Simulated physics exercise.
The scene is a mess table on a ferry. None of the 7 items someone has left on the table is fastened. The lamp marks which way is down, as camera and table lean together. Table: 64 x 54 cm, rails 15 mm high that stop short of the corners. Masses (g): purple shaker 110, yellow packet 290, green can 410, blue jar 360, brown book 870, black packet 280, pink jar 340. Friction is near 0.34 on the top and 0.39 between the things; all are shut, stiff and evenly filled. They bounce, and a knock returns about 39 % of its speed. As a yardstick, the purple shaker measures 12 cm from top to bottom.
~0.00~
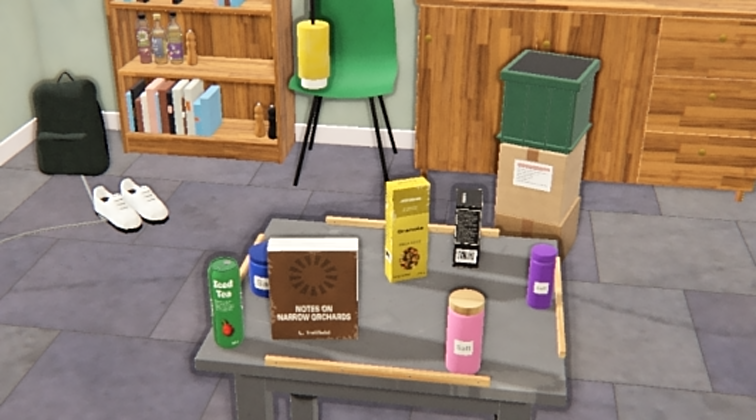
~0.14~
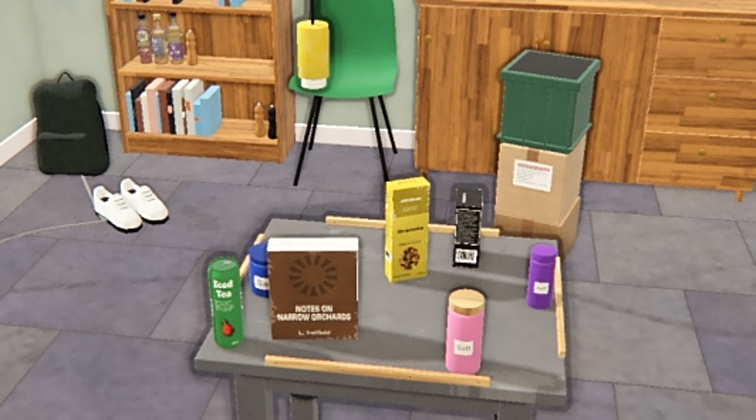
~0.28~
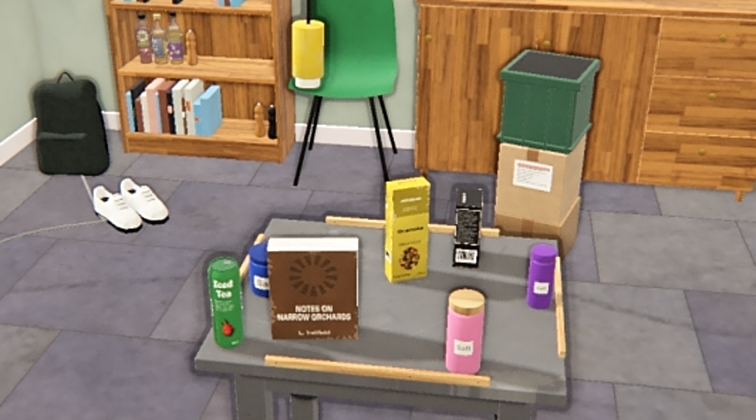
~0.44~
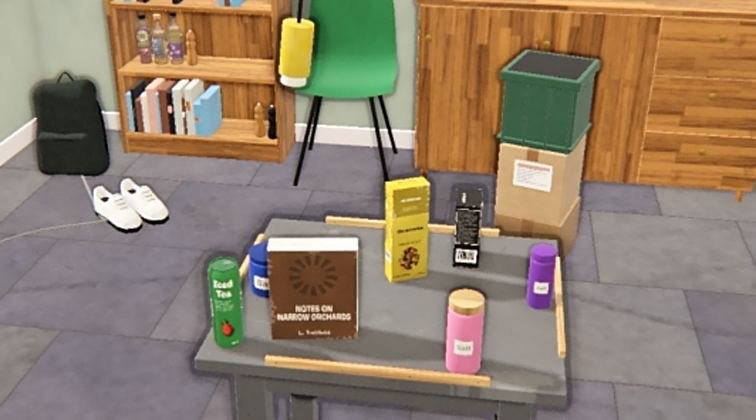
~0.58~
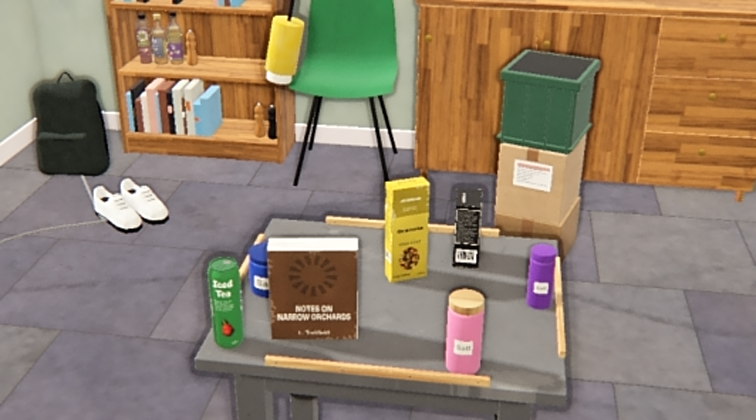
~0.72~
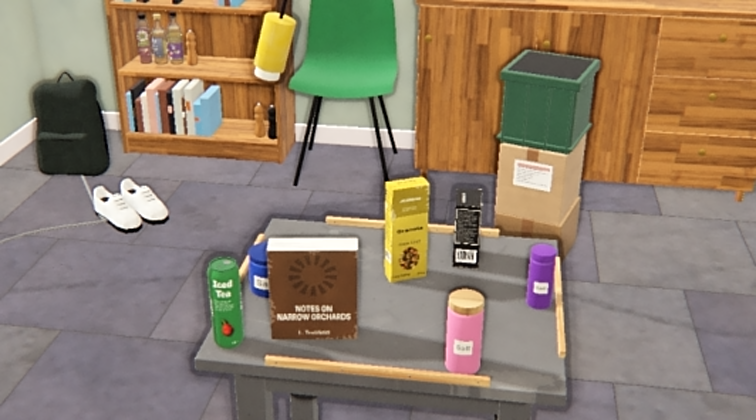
At first, a yellow cylinder hangs straight and still before a green chair, behind a grey table holding a brown book, a green can, a pink jar and other closed containers. Then the cylinder swings steadily leftward toward the bookshelf, slanting more and more, while everything on the table keeps its place.
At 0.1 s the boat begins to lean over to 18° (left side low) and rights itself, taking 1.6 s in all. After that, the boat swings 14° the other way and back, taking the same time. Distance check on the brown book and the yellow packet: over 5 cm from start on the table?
Brown book not over; yellow packet not over.
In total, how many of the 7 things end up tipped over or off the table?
0.
After 1.62 s, boat level.
After 2.72 s, heel 11°, right side down.
In the end (3.8 s), all 7 under 5 cm from the start. At the end, from the last picture's camera, brown book near (314, 290), yellow packet near (406, 230).
